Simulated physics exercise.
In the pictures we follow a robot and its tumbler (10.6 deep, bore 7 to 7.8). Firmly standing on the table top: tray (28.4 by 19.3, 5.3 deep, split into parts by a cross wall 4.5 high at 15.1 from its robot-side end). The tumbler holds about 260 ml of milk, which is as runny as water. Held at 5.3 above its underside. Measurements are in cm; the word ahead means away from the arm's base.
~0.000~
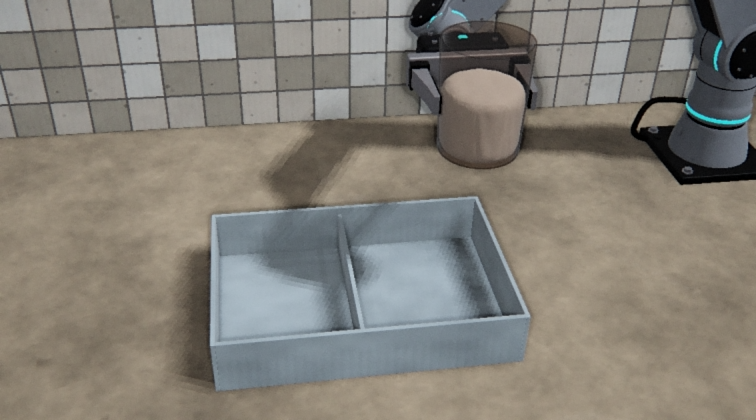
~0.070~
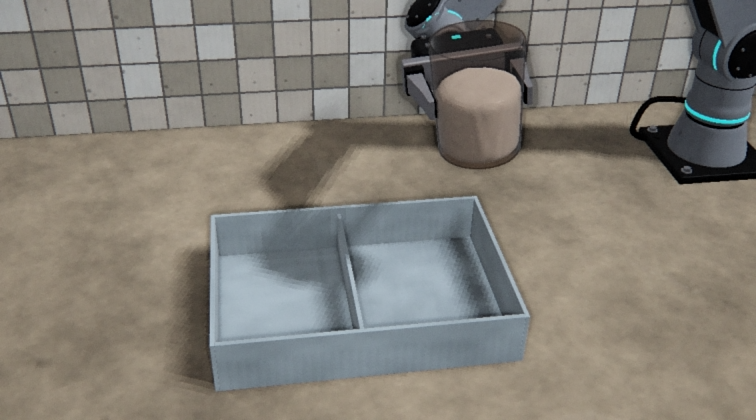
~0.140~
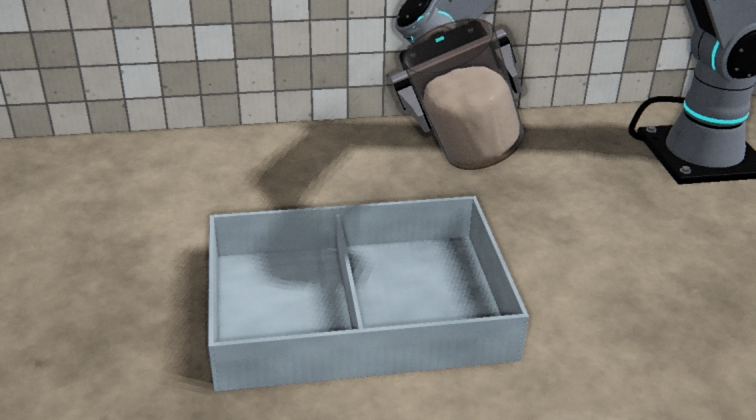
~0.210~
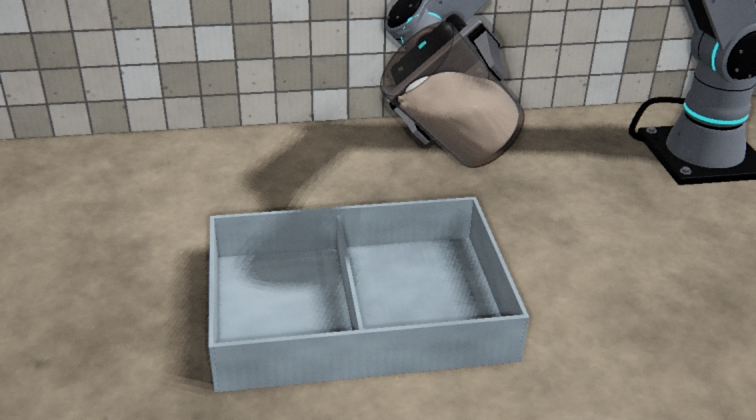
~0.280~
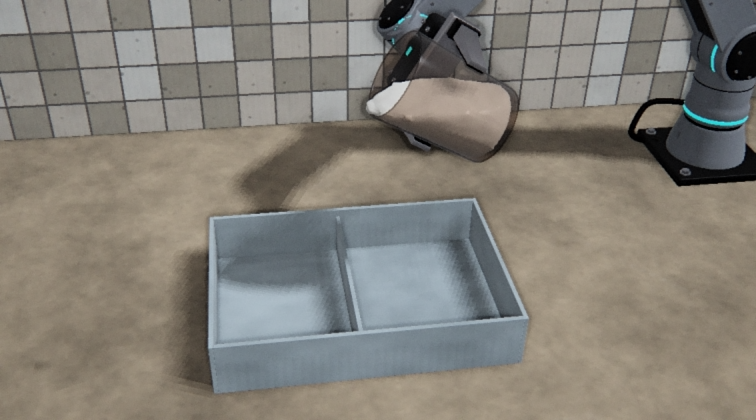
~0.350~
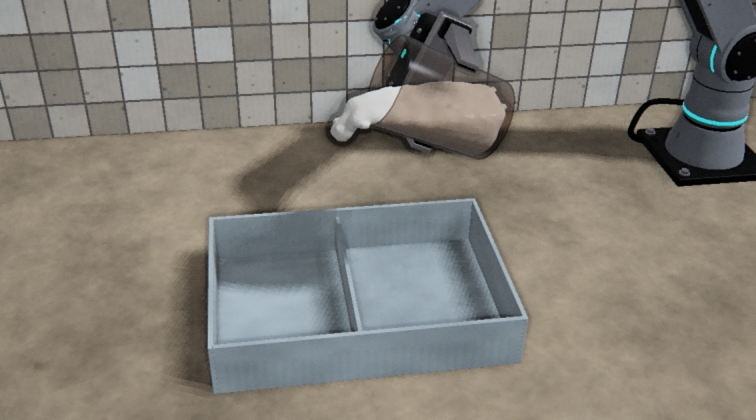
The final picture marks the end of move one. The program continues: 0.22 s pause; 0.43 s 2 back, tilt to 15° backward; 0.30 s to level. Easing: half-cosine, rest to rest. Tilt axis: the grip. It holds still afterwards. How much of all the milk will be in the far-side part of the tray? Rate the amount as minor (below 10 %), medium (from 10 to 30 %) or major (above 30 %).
Rated medium, from 10 to 30 %.
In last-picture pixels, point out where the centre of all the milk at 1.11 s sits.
In the last picture, close to (416, 172).
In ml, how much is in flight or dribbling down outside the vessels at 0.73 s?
Roughly 10 ml.
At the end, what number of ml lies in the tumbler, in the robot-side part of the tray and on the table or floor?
Around 200 ml in the first, 0 ml in the second and 5 ml in the third.
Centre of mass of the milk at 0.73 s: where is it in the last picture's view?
It sits close to pixel (407, 164).
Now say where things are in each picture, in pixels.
The first frame shows tumbler middle at (483, 97), level; upper third of the milk around (483, 94), from x 440 to 525, top at y 70; 260 ml in the tumbler.
The second frame shows tumbler middle at (478, 97), tilted 6° forward; upper third of the milk around (480, 93), from x 440 to 520, top at y 70.
The third frame shows tumbler middle at (468, 98), tilted 22° forward; upper third of the milk around (472, 93), from x 425 to 520, top at y 70.
The fourth frame shows tumbler middle at (456, 99), tilted 43° forward; upper third of the milk around (455, 96), from x 400 to 515, top at y 75.
The fifth frame shows tumbler middle at (446, 101), tilted 59° forward; upper third of the milk around (443, 99), from x 370 to 510, top at y 80.
The sixth frame shows tumbler middle at (442, 102), tilted 65° forward; upper third of the milk around (435, 103), from x 330 to 505, top at y 85; 250 ml in the tumbler, 10 ml in the air or running down outside.
After 0.73 s, tilted 41° forward, liquid up to 25 above the table; 200 ml in the tumbler, 55 ml in the far-side part, 10 ml in the air or running down outside.
After 1.11 s, tilted 11° backward, liquid up to 23 above the table; 200 ml in the tumbler, 60 ml in the far-side part.
After 1.50 s, level, liquid up to 23 above the table; 200 ml in the tumbler, 60 ml in the far-side part, 5 ml on the table or floor.
After 2.30 s, level, liquid up to 23 above the table; 200 ml in the tumbler, 60 ml in the far-side part, 5 ml on the table or floor.
At rest, 200 ml in the tumbler, 60 ml in the far-side part, 5 ml on the table or floor. That is 23 % in the far-side part of the tray.
